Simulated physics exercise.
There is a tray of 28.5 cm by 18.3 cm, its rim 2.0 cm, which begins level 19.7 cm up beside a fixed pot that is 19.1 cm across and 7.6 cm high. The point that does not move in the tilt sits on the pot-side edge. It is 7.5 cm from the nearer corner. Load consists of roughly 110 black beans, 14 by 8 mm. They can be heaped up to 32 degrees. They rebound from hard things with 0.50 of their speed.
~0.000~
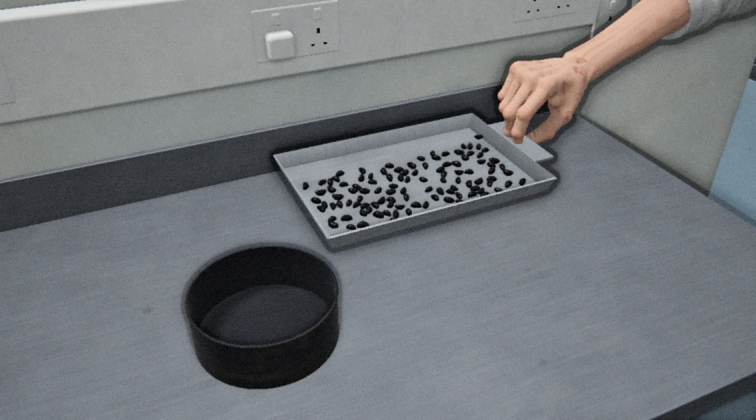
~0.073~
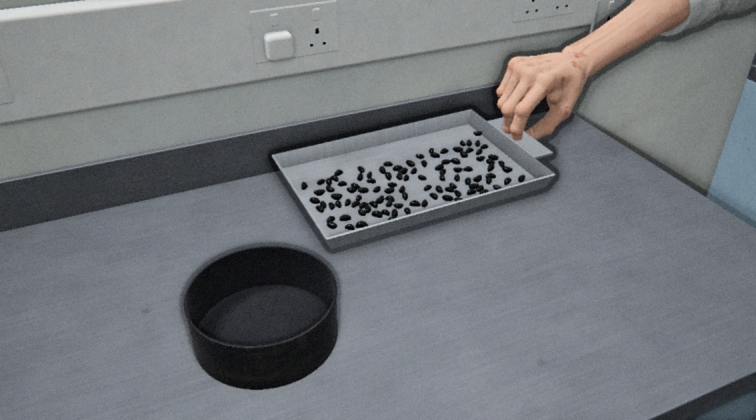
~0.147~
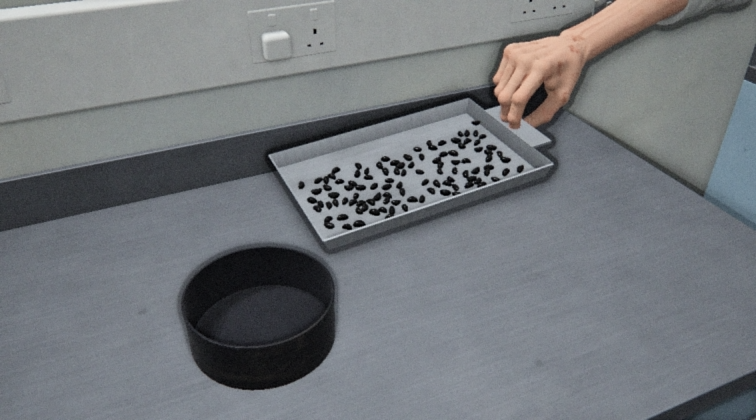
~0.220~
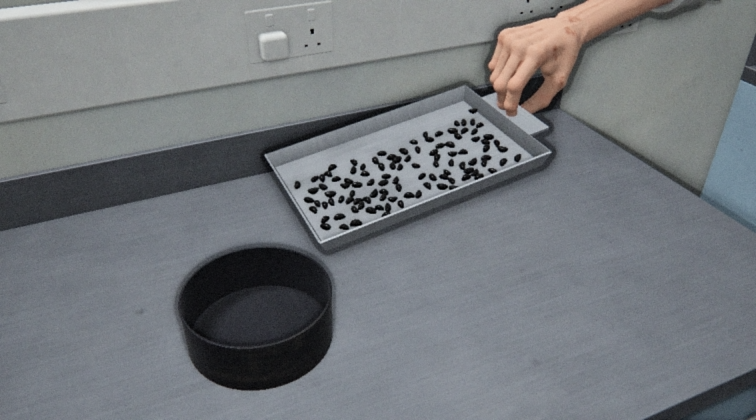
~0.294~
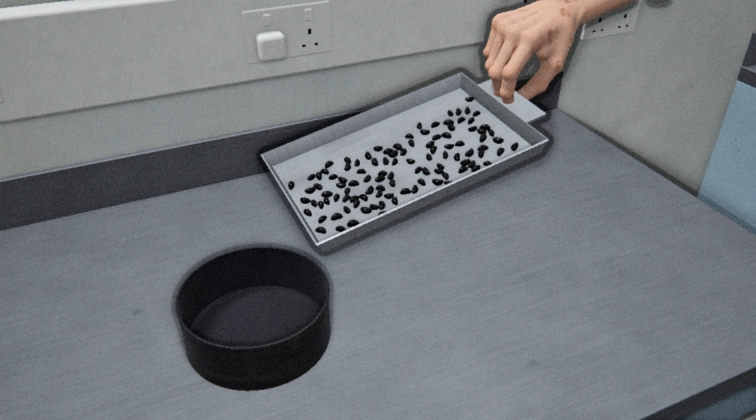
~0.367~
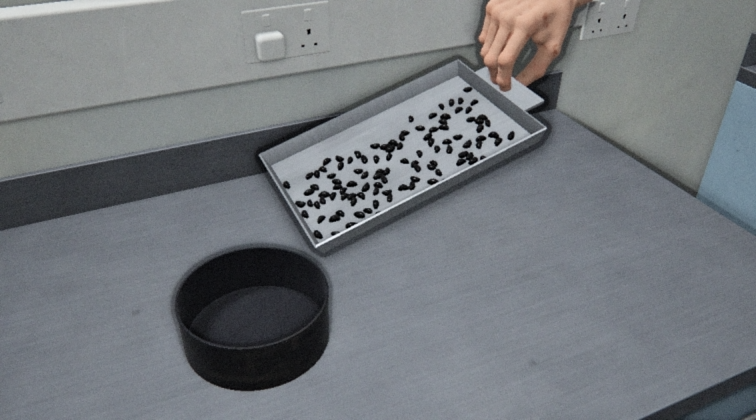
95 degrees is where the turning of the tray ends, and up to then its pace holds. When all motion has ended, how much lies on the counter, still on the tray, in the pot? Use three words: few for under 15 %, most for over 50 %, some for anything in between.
Counter: Some; left on the tray: Few; pot: Most.
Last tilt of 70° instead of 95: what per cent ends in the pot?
Around 35 %, I reckon.
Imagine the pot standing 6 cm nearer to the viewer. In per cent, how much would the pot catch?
Then close to 95 per cent.
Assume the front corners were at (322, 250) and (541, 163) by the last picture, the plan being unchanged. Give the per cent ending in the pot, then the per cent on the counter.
Pot 5; counter 95.
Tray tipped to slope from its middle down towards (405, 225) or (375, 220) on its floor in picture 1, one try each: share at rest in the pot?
About 5 and 15 per cent.
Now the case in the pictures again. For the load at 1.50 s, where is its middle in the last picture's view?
The middle of the load should be at about (303, 218) by then.
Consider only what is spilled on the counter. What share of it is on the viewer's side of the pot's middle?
Share: Some 100 %.
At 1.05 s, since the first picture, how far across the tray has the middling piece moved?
Around 11 centimetres.
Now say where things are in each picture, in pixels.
The first frame shows tray tilt 0 degrees, front corners at (332, 233) and (548, 176); middle of the pieces at (408, 180); pot at (263, 292).
The second frame shows tray tilt 1 degrees, front corners at (330, 234) and (547, 173); middle of the pieces at (407, 178).
The third frame shows tray tilt 5 degrees, front corners at (327, 235) and (545, 162), lowest corner left front; middle of the pieces at (404, 173).
The fourth frame shows tray tilt 9 degrees, front corners at (324, 237) and (543, 151), lowest corner left front; middle of the pieces at (400, 168).
The fifth frame shows tray tilt 13 degrees, front corners at (320, 238) and (540, 139), lowest corner left front; middle of the pieces at (411, 162).
The sixth frame shows tray tilt 17 degrees, front corners at (319, 240) and (538, 128), lowest corner left front; middle of the pieces at (405, 161); pot at (253, 293). The tray's pace is about 55 degrees a second.
Then, at 1.05 s, tilt 53 degrees; the tray holds 90 %, the pot 0 %.
After 1.50 s, tilt 78 degrees; the tray holds 80 %, the pot 10 %.
After 2.03 s, tilt 95 degrees; the tray holds 0 %, the pot 65 %.
At rest (3.1 s), counter 35 %, tray 0 %, pot 65 %.
